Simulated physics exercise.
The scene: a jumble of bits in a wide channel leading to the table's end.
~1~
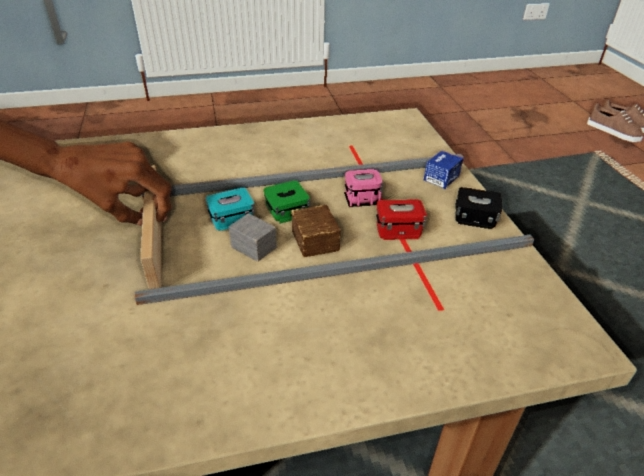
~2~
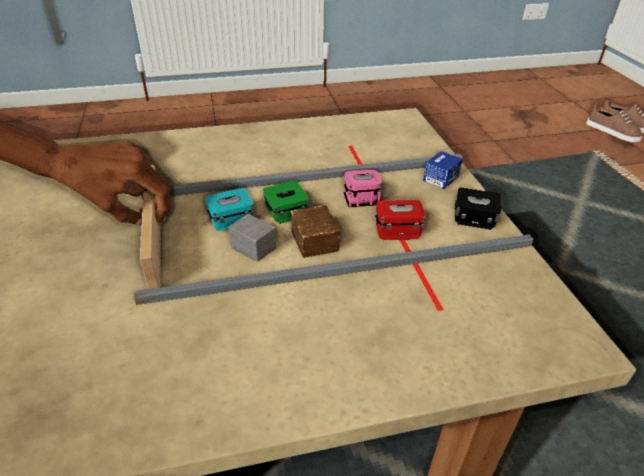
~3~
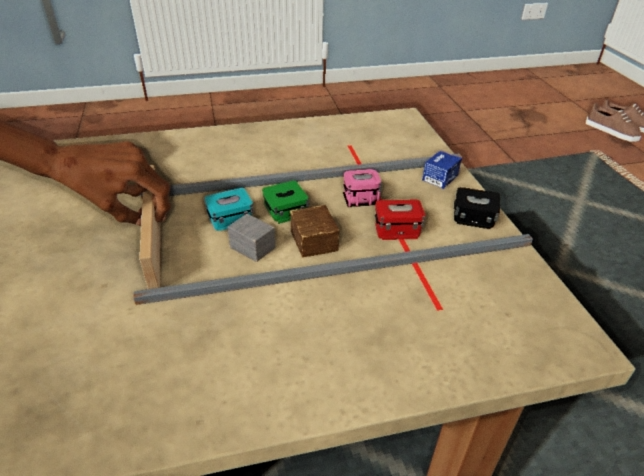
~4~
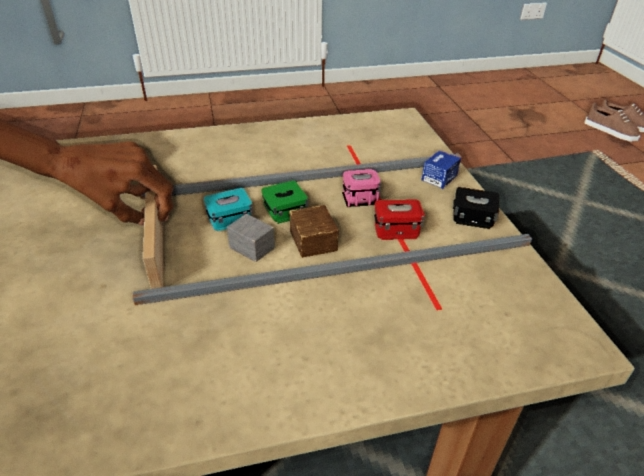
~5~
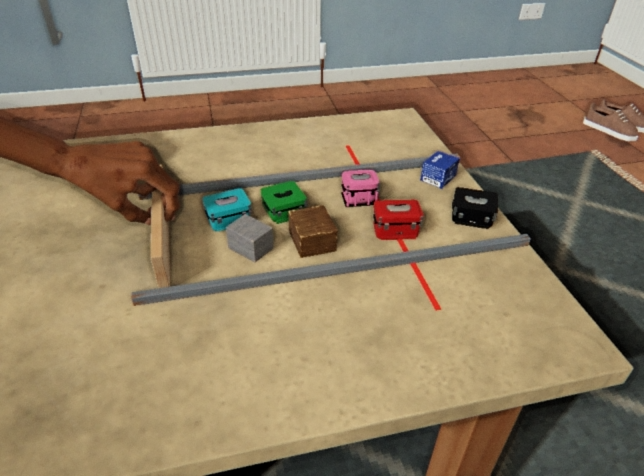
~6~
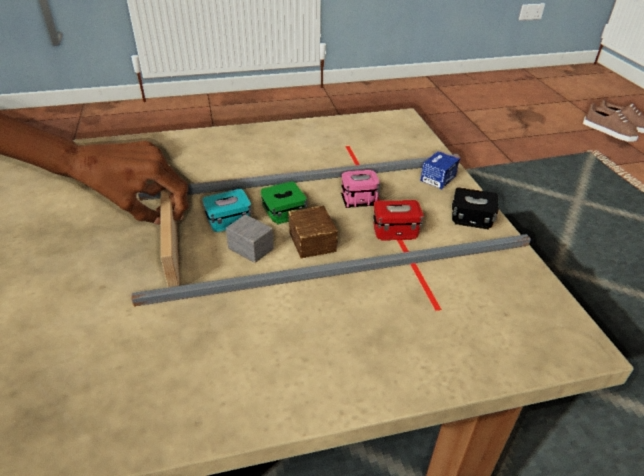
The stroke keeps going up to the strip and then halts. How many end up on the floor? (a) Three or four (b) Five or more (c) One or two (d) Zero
The answer is c.
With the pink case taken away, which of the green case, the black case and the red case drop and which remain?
The green case stays put, the black case goes down, the red case stays put.
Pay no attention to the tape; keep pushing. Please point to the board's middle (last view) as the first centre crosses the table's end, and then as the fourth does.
Near (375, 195) first, near (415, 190) second.
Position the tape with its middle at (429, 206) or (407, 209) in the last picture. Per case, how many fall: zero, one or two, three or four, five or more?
First tape: Either three or four. Second tape: 1 or 2.
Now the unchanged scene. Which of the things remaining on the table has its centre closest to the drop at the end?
It's the pink case that ends nearest.
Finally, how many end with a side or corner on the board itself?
The count in contact is 2.
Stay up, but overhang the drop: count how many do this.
The number overhanging is 0.
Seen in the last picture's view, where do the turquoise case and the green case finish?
About (398, 193), and the other about (430, 186).
Early on, none off yet; black case at rest near (474, 209); blue box at rest near (440, 170); red case at rest near (397, 220).
A while later, none off yet; black case at rest near (474, 209); blue box at rest near (440, 170); red case travelled a little near (413, 216).
Finally, the number that fall off is one or two; lost, blue box and black case.
